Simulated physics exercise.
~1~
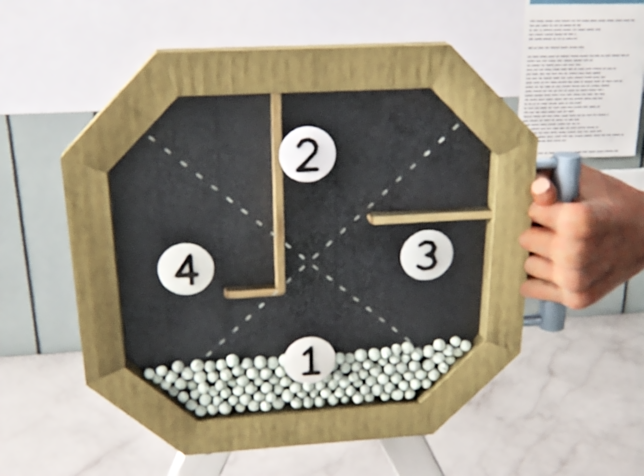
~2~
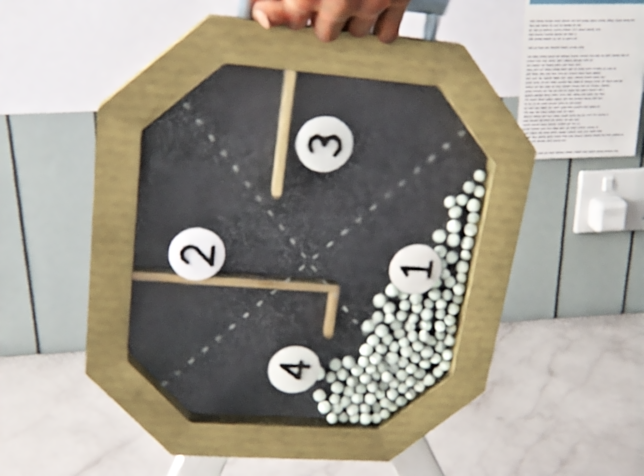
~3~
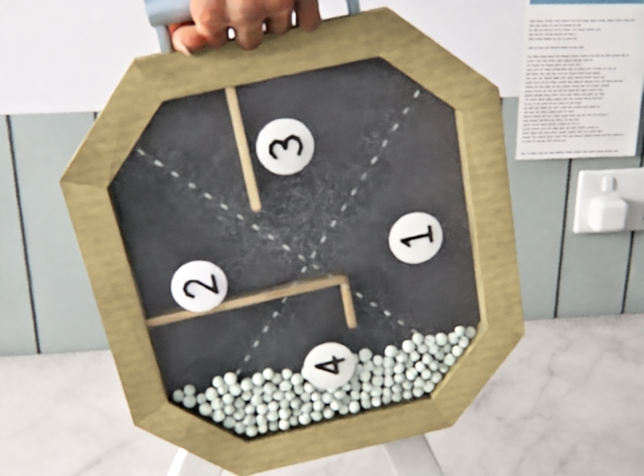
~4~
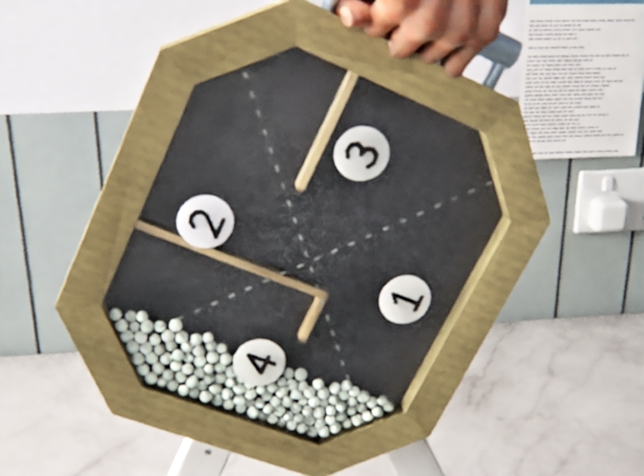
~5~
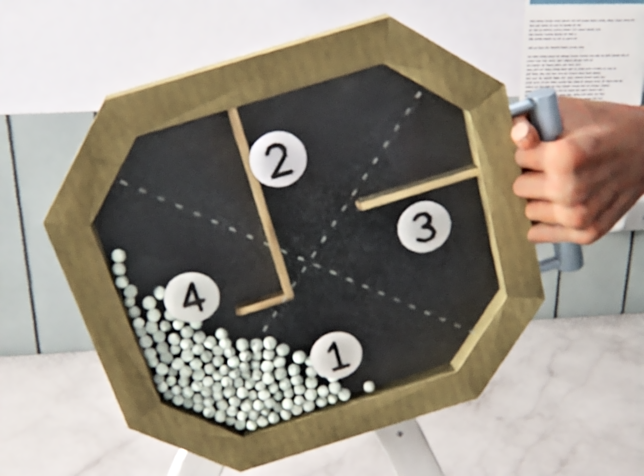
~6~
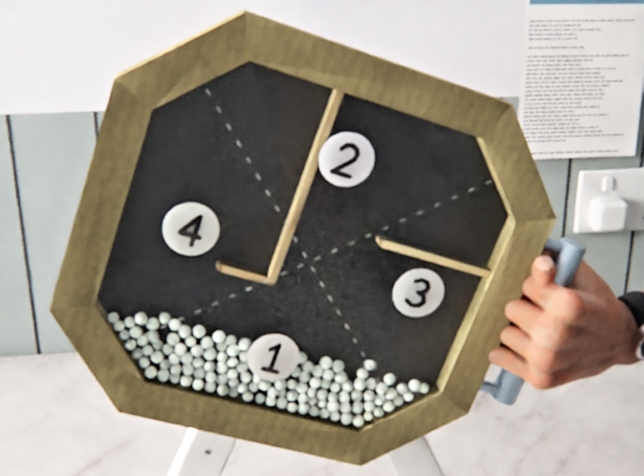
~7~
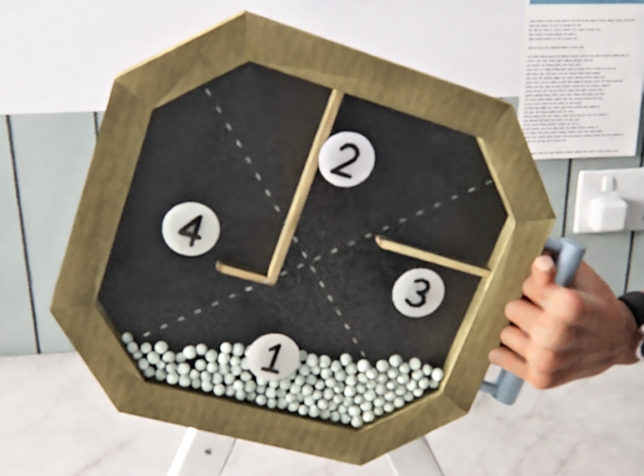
A wooden-framed, eight-sided case with a clear front and dark back holds a layer of small white beads, which rest along the bottom by the wedge numbered one. A hand grips the handle on the right and turns the case anticlockwise until the handle is on top, and the beads slide round into wedge four. The hand then swings the case back clockwise, past its starting position, and the beads tumble down the lower left side. Finally the case stays tilted clockwise, with the beads settled along the bottom, mostly in wedge one, and some toward wedge three.
